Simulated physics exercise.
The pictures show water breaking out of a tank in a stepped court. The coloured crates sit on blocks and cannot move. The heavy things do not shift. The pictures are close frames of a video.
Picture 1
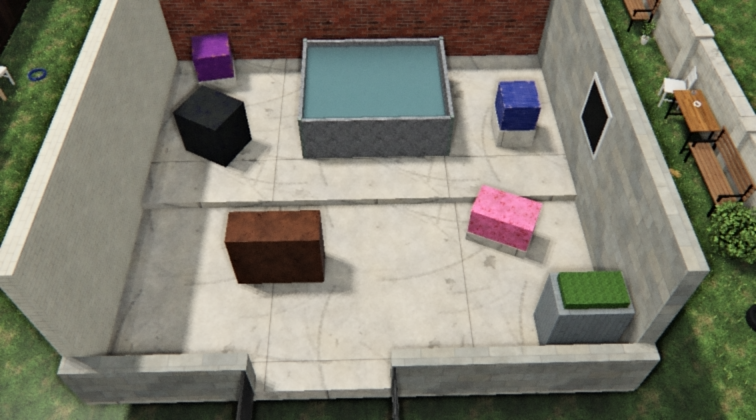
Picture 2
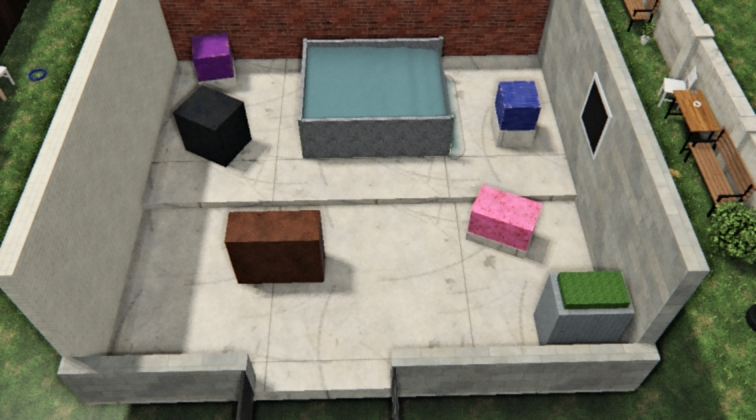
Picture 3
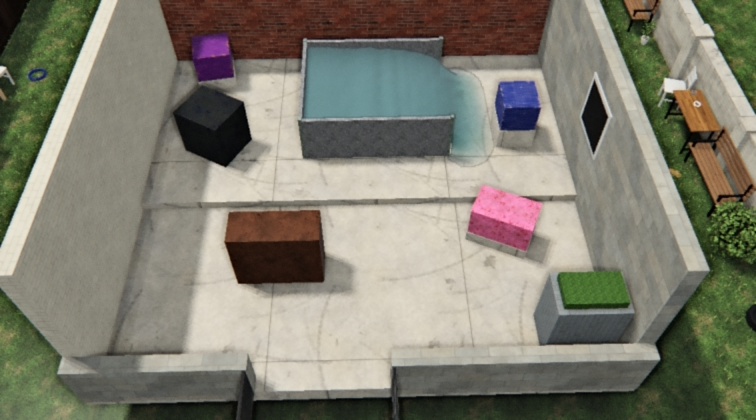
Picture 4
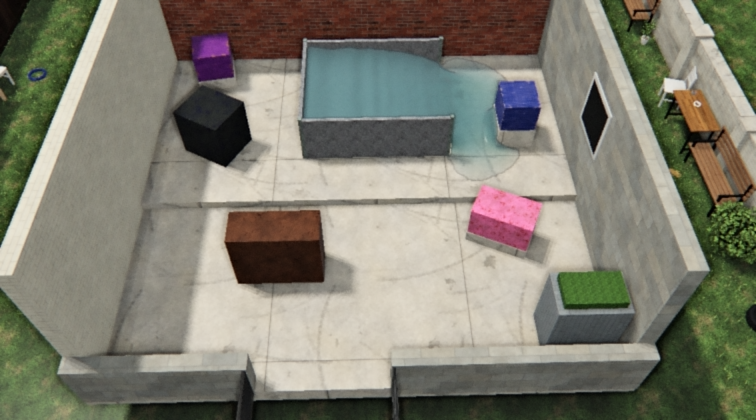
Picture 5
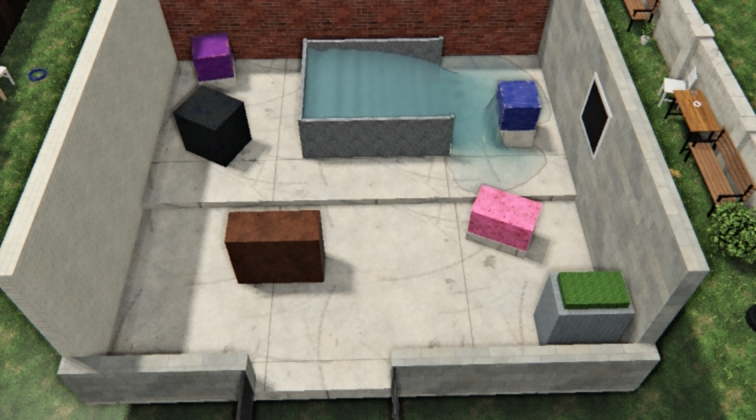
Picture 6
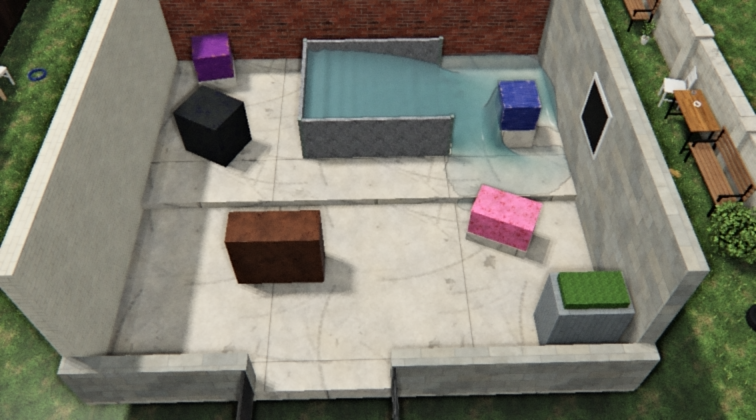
A large stone-sided tank of water stands against a red brick wall in a stepped concrete court, seen from above by a still camera. A purple and a black block sit left, a brown one in front, blue and pink ones right, and a green-topped grey one lower right. Water breaks from the tank's right side, spreads across the upper level and surrounds the blue block.
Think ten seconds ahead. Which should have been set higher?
One by one: The blue crate gets wet; the pink crate gets wet; the purple crate gets wet.
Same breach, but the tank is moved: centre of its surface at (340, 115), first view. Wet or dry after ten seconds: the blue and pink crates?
One by one: Blue crate takes water; pink crate gets wet.
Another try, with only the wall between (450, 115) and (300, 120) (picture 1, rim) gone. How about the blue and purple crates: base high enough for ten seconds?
In short: The blue one remains dry, the purple one remains dry.
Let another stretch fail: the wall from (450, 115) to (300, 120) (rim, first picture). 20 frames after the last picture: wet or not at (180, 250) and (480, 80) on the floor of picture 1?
As listed: Under water, dry.
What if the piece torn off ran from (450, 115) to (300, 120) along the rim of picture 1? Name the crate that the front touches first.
It is the pink-painted one.
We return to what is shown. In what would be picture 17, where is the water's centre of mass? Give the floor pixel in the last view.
At about (465, 125).
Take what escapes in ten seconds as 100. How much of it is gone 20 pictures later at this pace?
Close to 0 %.
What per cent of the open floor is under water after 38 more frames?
Roughly 90 per cent.
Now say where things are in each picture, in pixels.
The water tank at (375, 81) is whole and still, in the first picture.
Water pours out at (442, 100) and has run to (452, 157), in the second picture.
Water pours out at (442, 104) and has run to (473, 162), in the third picture.
Water pours out at (442, 105) and has run to (501, 169), in the fourth picture.
Water pours out at (442, 105) and has run to (541, 163), in the fifth picture.
Water pours out at (442, 106) and has run to (570, 170), in the sixth picture.
A moment on, water covers 20 % of the floor; the blue crate water round its plinth, the pink crate water round its plinth, the purple crate not reached.
Next, water covers 30 % of the floor; the blue crate water round its plinth, the pink crate water round its plinth, the purple crate not reached.
Then, water covers 50 % of the floor; the blue crate water round its plinth, the pink crate water round its plinth, the purple crate water round its plinth.
Later, water covers 90 % of the floor; the blue crate water round its plinth, the pink crate water round its plinth, the purple crate water round its plinth.
In the end, water covers 90 % of the floor; the blue crate was topped, the pink crate was topped, the purple crate was topped.
